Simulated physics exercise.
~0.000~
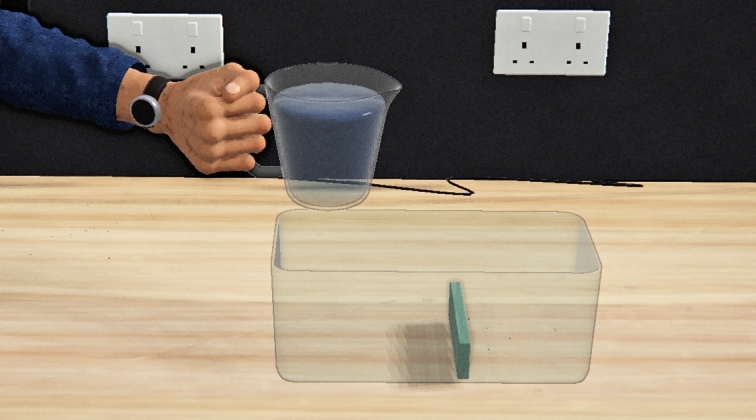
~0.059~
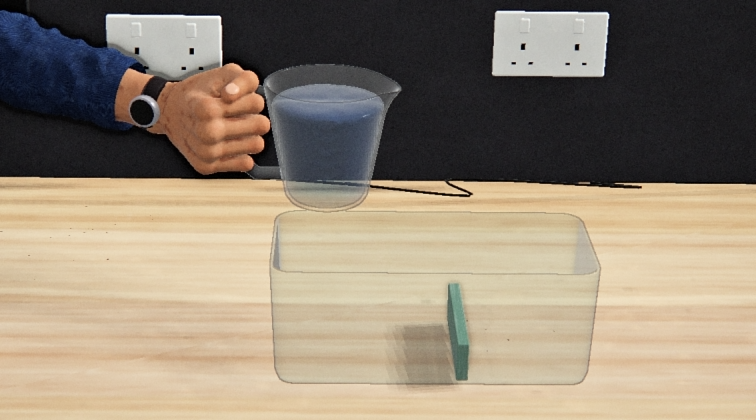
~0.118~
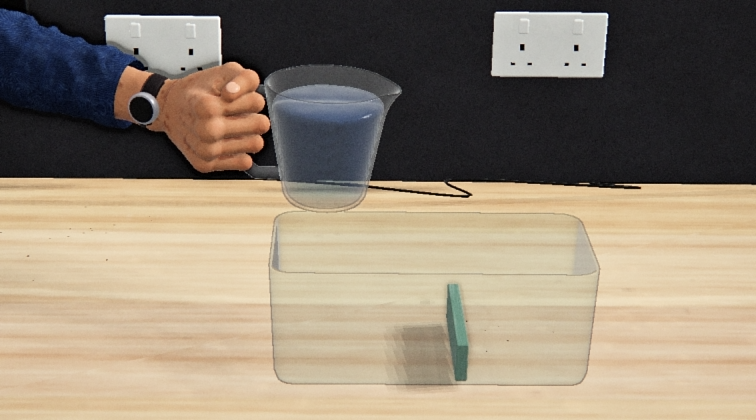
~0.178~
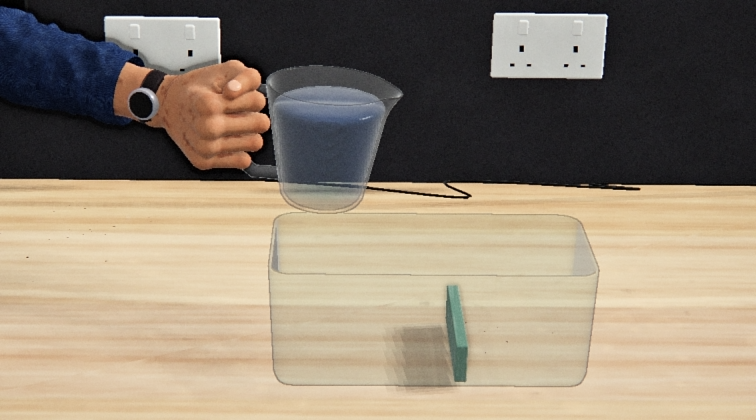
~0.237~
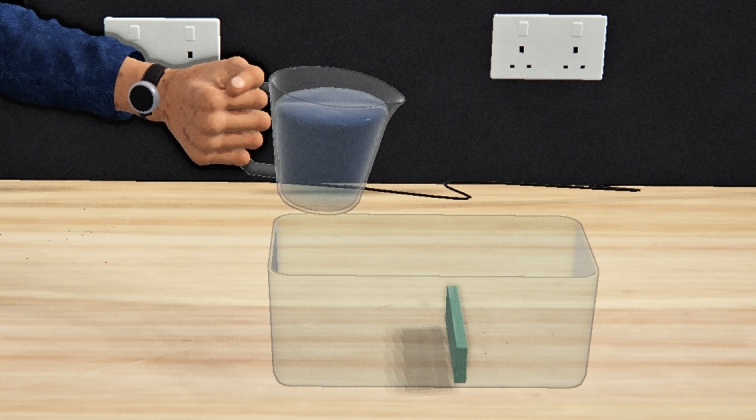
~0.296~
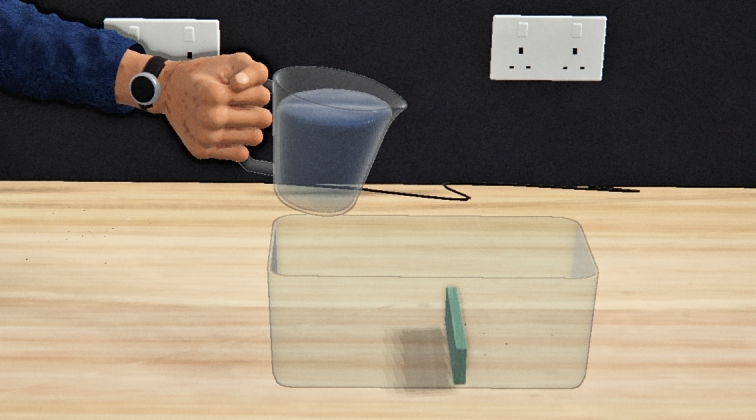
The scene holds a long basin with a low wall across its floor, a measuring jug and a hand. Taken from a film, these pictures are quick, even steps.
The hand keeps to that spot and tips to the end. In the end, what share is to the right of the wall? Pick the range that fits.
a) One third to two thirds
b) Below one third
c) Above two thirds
(a) One third to two thirds.
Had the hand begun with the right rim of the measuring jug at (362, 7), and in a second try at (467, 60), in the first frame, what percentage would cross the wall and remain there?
30 % and 85 %.
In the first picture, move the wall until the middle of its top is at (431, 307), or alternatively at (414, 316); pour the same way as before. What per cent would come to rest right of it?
Roughly 85 % and 95 %.
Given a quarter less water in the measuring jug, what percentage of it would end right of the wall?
Roughly 45 %.
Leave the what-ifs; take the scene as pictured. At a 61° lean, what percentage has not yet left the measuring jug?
75 %.
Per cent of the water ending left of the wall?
Something like 40 per cent, roughly.
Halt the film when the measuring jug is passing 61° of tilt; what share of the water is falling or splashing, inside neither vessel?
It's close to 15 percent.
A moment on, the measuring jug is tipped part way and 74 per cent is still to pour, 2 is left of the wall and 9 right of it.
Next, the measuring jug is tipped on its side and 16 per cent is still to pour, 20 is left of the wall and 55 right of it.
Then the measuring jug is tipped right over and 0 per cent is still to pour, 40 is left of the wall and 59 right of it.
Later the measuring jug is tipped right over and 0 per cent is still to pour, 40 is left of the wall and 60 right of it.
At rest 40 per cent lies left of the wall, 60 right of it and 0 outside.
